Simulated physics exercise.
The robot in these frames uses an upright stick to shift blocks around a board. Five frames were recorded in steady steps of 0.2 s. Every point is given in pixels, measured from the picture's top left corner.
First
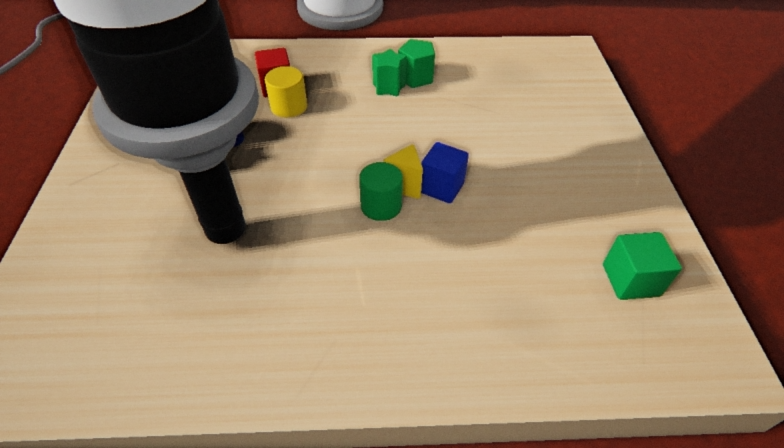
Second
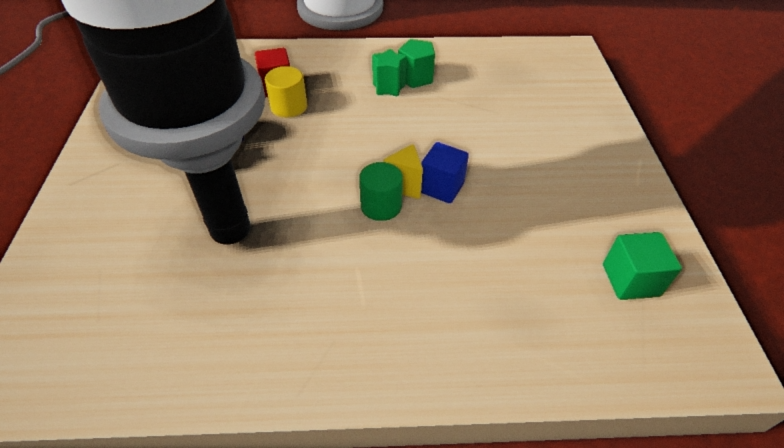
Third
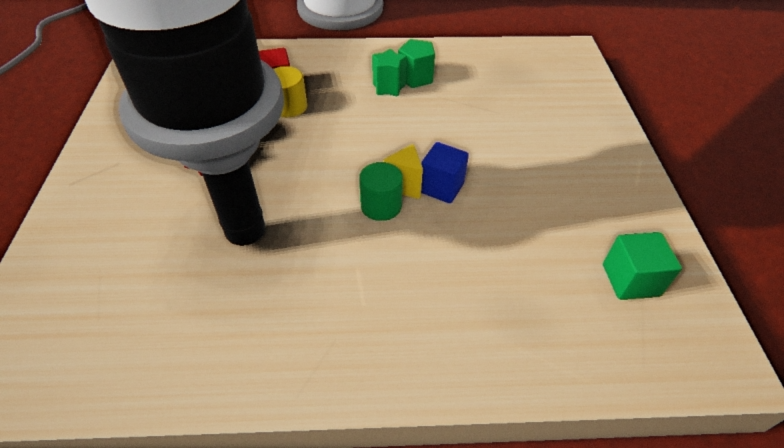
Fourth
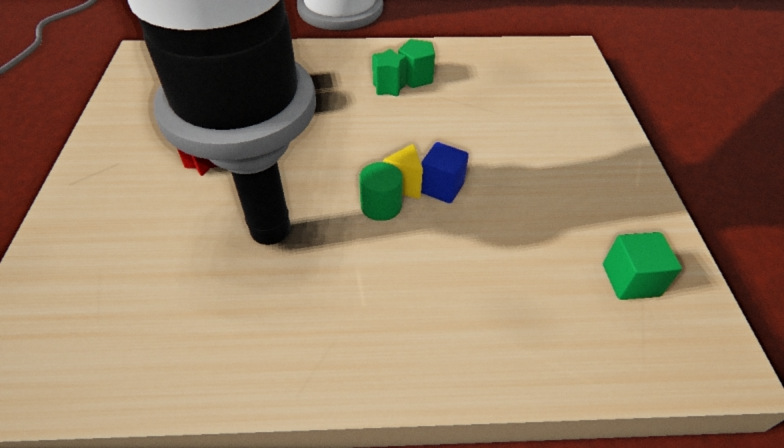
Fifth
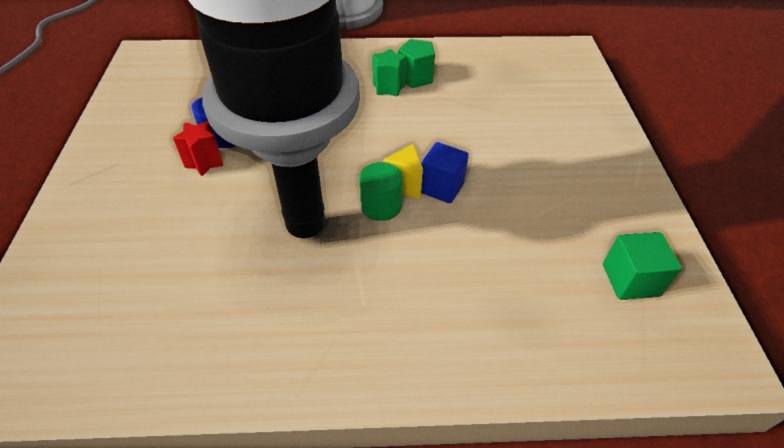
On a pale wooden board set on a red surface, a robot's upright black stick stands left of a green disc, a yellow triangle and a blue block. The stick slides rightward toward the green disc, uncovering a red star and a blue piece behind it, while the blocks stay still.
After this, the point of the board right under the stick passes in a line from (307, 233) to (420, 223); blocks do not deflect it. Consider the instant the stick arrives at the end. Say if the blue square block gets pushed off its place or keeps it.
At the moment the path ends, the blue square block still stands where it did.
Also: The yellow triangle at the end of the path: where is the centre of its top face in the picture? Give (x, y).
At roughly (415, 143).
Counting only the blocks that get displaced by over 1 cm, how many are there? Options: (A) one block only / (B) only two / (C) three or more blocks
The correct letter is B.
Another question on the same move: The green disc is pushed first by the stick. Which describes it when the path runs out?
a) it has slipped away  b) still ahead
Correct choice: A.
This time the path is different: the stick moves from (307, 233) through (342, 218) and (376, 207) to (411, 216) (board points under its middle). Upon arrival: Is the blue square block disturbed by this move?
The push reaches it.
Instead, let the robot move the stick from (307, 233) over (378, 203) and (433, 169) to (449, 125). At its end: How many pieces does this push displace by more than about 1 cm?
That makes 3 blocks or more.
What follows on the original path. Halfway along, stick (365, 219); green disc (386, 173).
At the end, stick (420, 214); green disc (403, 165); yellow triangle (415, 143), turned 20° clockwise; blue square block unmoved.
